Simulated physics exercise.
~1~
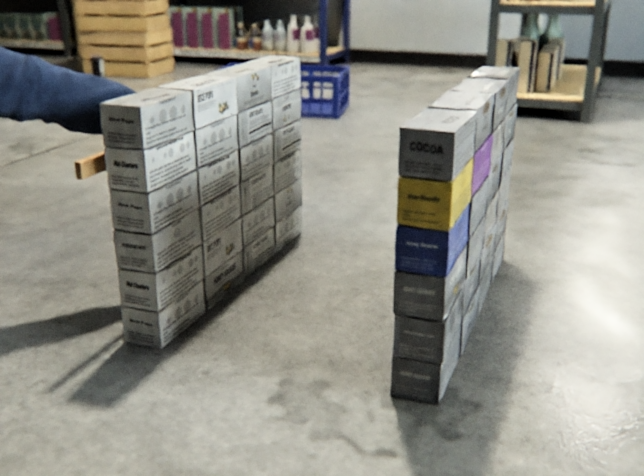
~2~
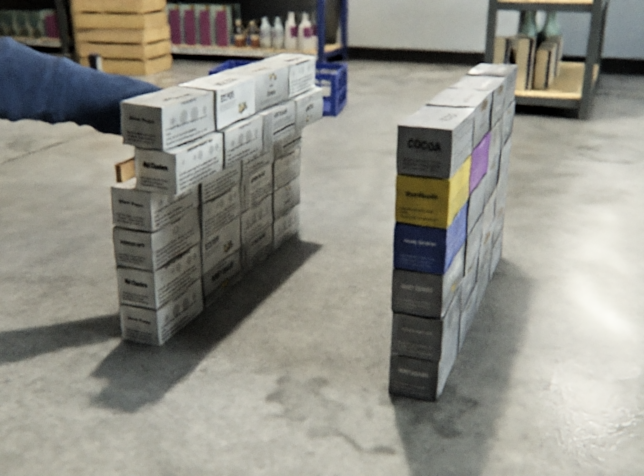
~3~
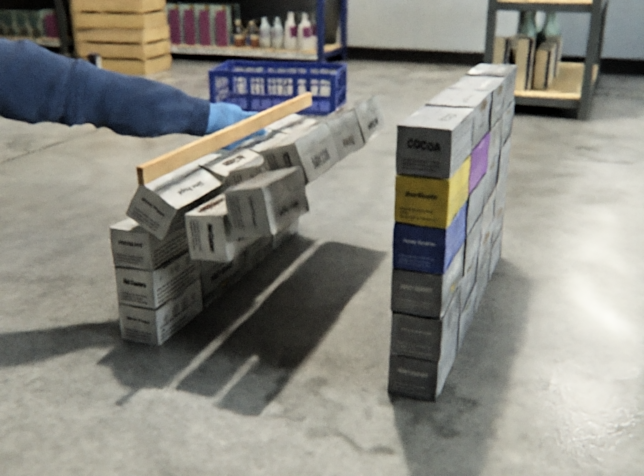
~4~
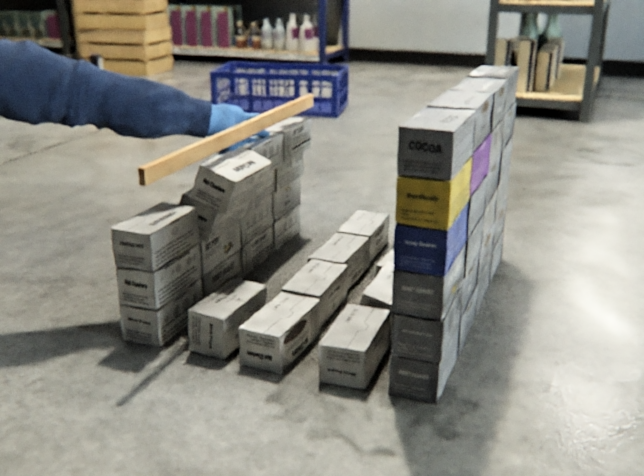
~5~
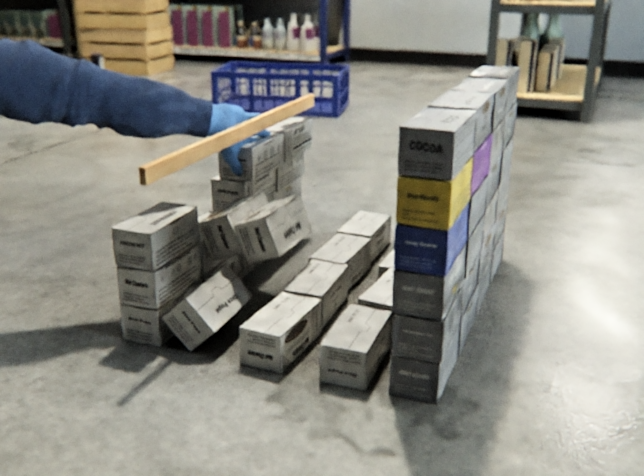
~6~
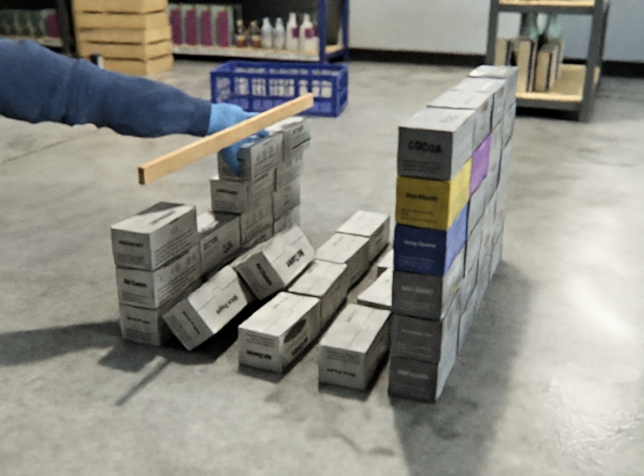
To begin with, two walls of stacked packets stand on a concrete floor, a pale one on the left and a darker one on the right with yellow, blue and purple packets in it. A blue-sleeved arm behind the pale wall pushes a wooden batten to the right, and its upper rows slide forward. They tip over and tumble into the gap, landing in front of the second wall. The batten stops, and a few more packets slump down from the middle. At the end, the pale wall is partly collapsed, while the second wall still stands, its coloured packets in place.
